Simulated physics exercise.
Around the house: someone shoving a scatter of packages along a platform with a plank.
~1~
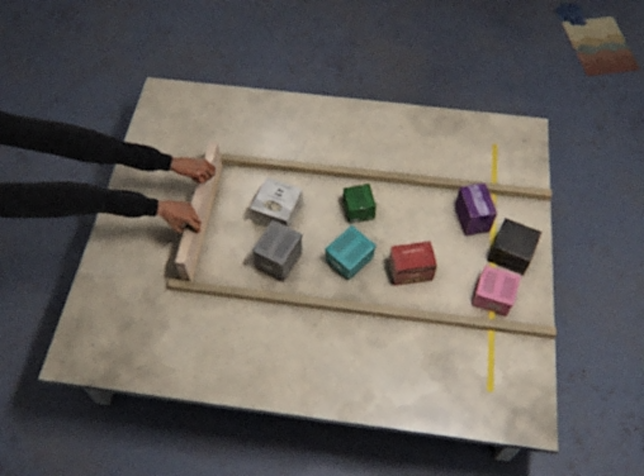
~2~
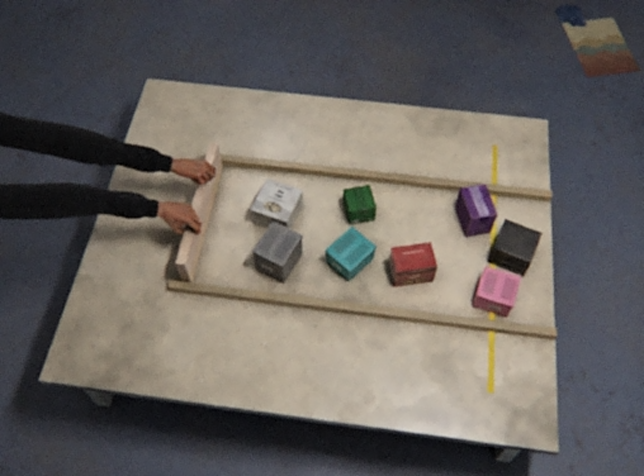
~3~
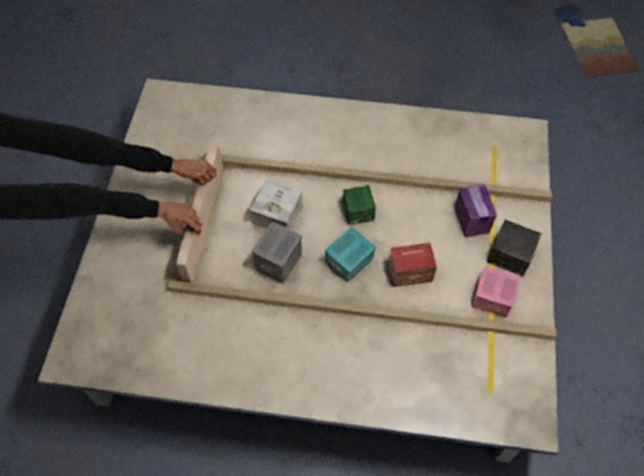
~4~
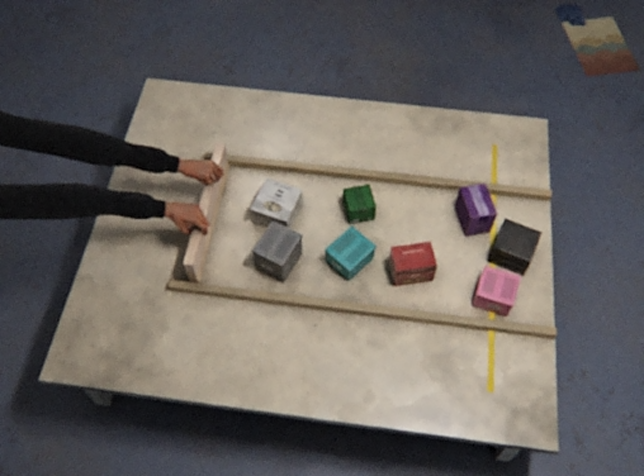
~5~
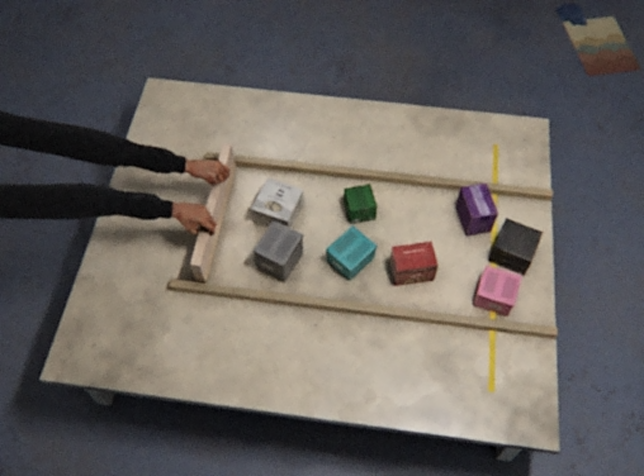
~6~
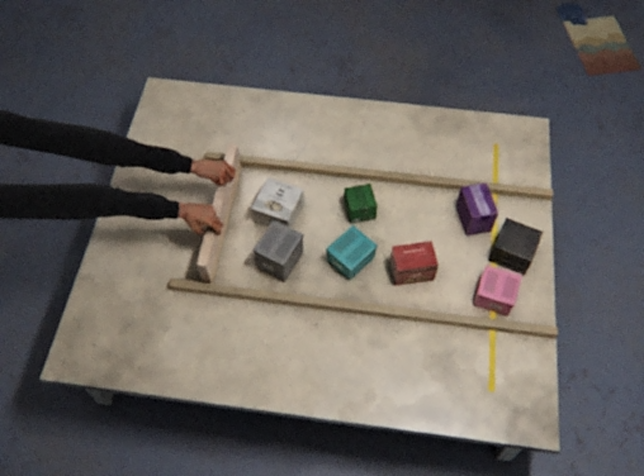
On a tabletop, two hands sliding a wooden plank slightly right between rails, toward eight scattered boxes that stay still.
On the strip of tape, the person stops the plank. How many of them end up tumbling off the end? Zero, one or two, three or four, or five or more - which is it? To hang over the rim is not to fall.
The tally of falls will come to three or else four.
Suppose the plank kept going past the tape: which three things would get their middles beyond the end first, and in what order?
Earliest first: The pink tote, the black crate, the red box.
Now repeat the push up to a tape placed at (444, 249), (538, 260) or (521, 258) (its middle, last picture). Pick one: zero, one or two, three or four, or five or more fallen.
Taking the places in the order asked: One to two, then more than four, then at least five.
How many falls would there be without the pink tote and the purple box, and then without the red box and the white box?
Result: 2 in the first case, with 1 in the second.
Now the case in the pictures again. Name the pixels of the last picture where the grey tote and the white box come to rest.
One is at about (515, 276), the other at about (517, 229).
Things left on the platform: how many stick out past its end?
Looks like 2 of them.
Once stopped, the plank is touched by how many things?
It is in contact with 2.
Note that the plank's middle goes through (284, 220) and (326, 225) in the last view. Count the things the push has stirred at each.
By the first moment it's 2, by the second it's 5.
Soon after, none off yet; black crate at rest near (515, 246); pink tote at rest near (497, 291); purple box at rest near (476, 210).
After that, none off yet; black crate displaced about its own width near (546, 255); pink tote displaced well along near (568, 311); purple box displaced about its own width near (528, 215).
In the end, the number that fall off is three or four; gone, red box, purple box, pink tote and black crate.
